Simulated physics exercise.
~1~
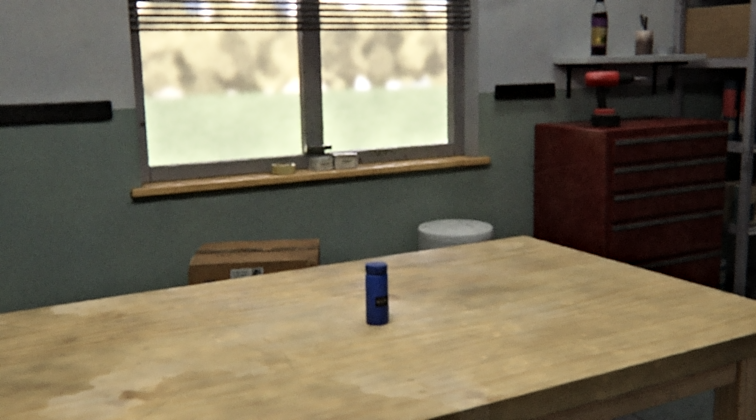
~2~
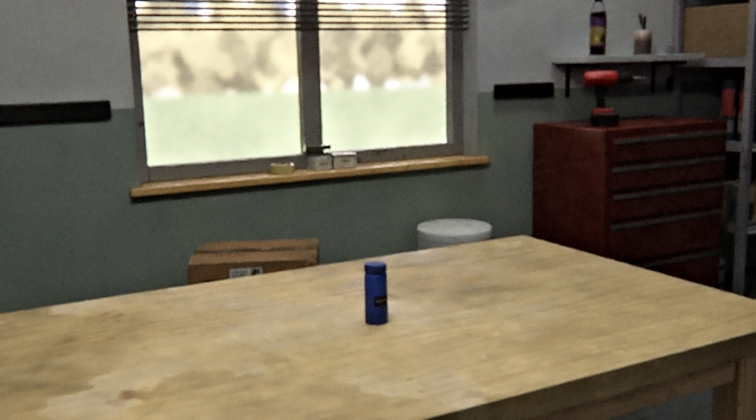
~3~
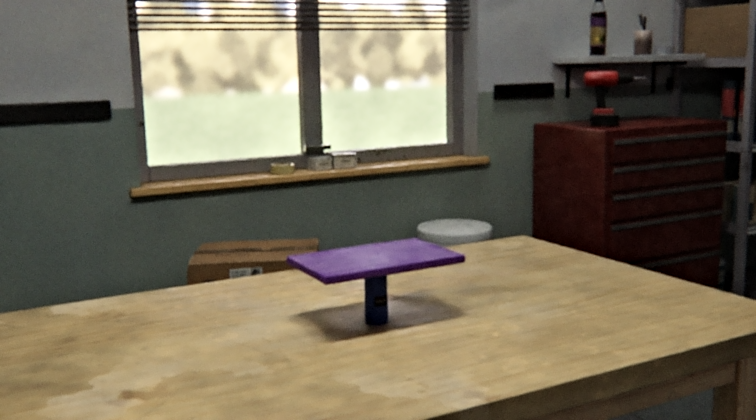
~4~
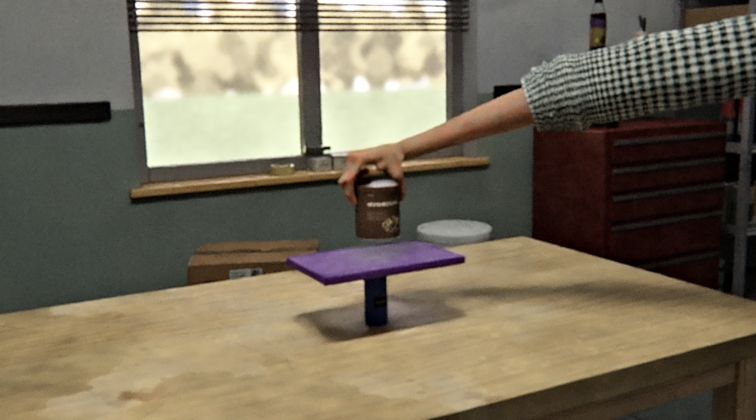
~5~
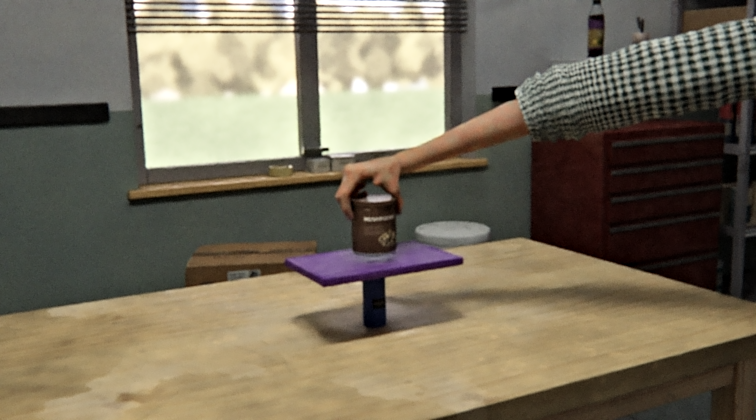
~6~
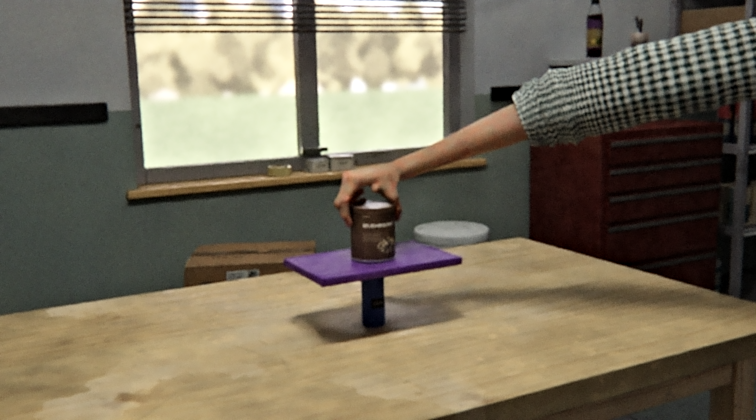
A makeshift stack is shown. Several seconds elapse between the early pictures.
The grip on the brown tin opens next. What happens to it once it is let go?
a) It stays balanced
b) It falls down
It stays balanced.
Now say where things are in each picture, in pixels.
In the first picture, the last thing is not in view yet; blue shaker (377, 293).
In the second picture, the last thing is not in view yet; blue shaker (376, 293).
In the third picture, the last thing is not in view yet; blue shaker (376, 293).
The fourth picture shows coming down; brown tin (378, 211); blue shaker (376, 294).
The fifth picture shows coming down; brown tin (374, 225); blue shaker (374, 295).
The sixth picture shows set down, still held; brown tin (373, 231); blue shaker (373, 295).
Then, 0.20 s on from there, no change.
Then, 0.50 s on from there, brown tin resting near (373, 232).
In the end, all 3 unmoved. At the end, from the last picture's camera, brown tin near (373, 232). The stack stays up.
